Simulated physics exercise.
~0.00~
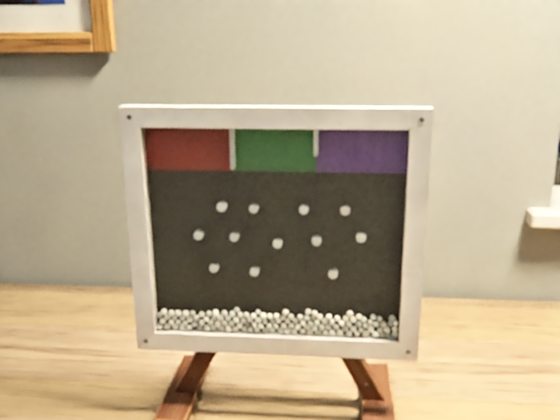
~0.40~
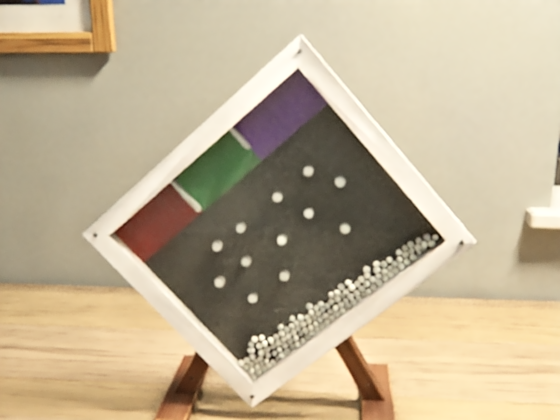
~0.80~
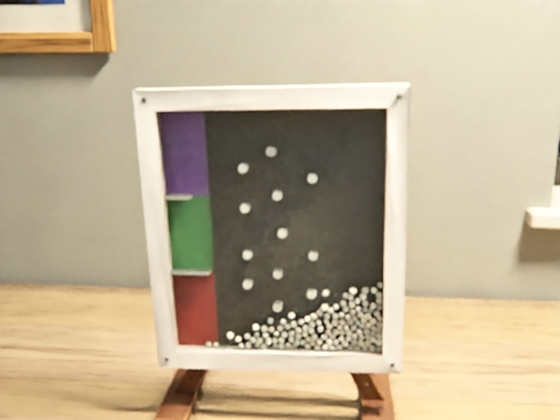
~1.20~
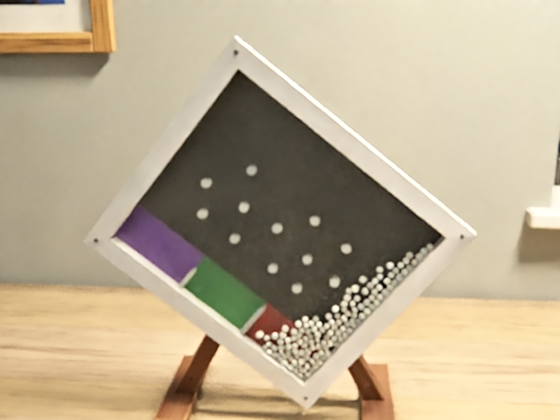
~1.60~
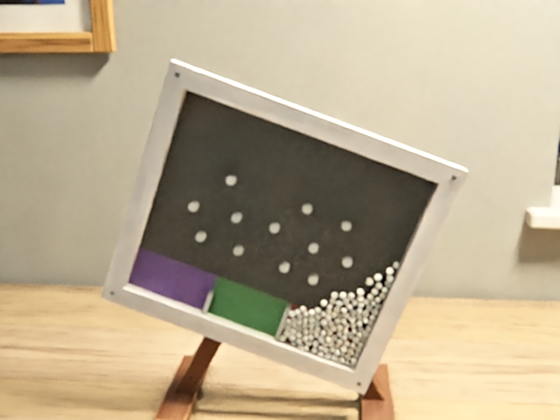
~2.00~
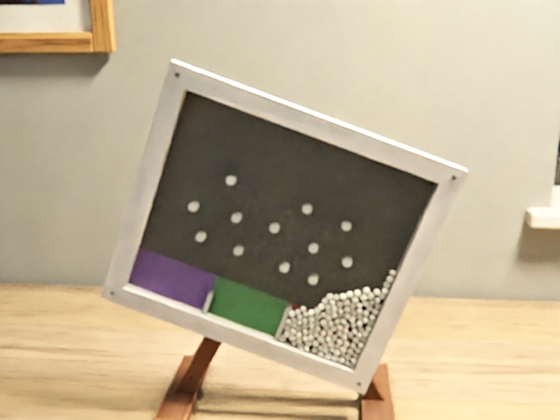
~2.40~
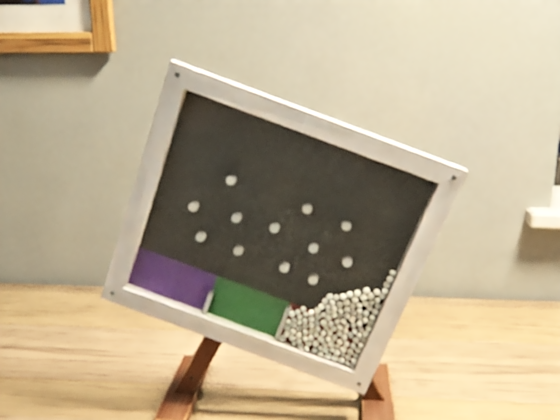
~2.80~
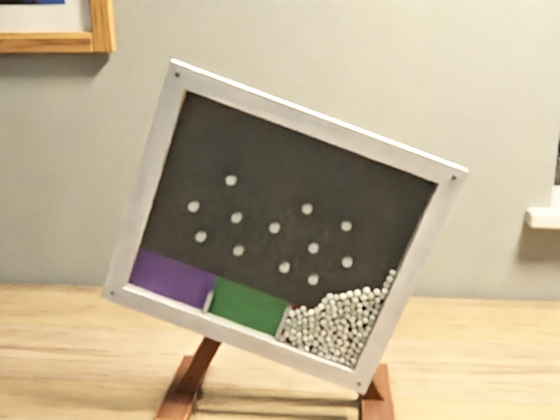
The video shows a framed panel of small white beads on a wooden stand turning anticlockwise until nearly upside down, the beads sliding along its edges. It stops tilted, with the beads heaped in the lower right corner over the red pocket, leaving purple and green empty.
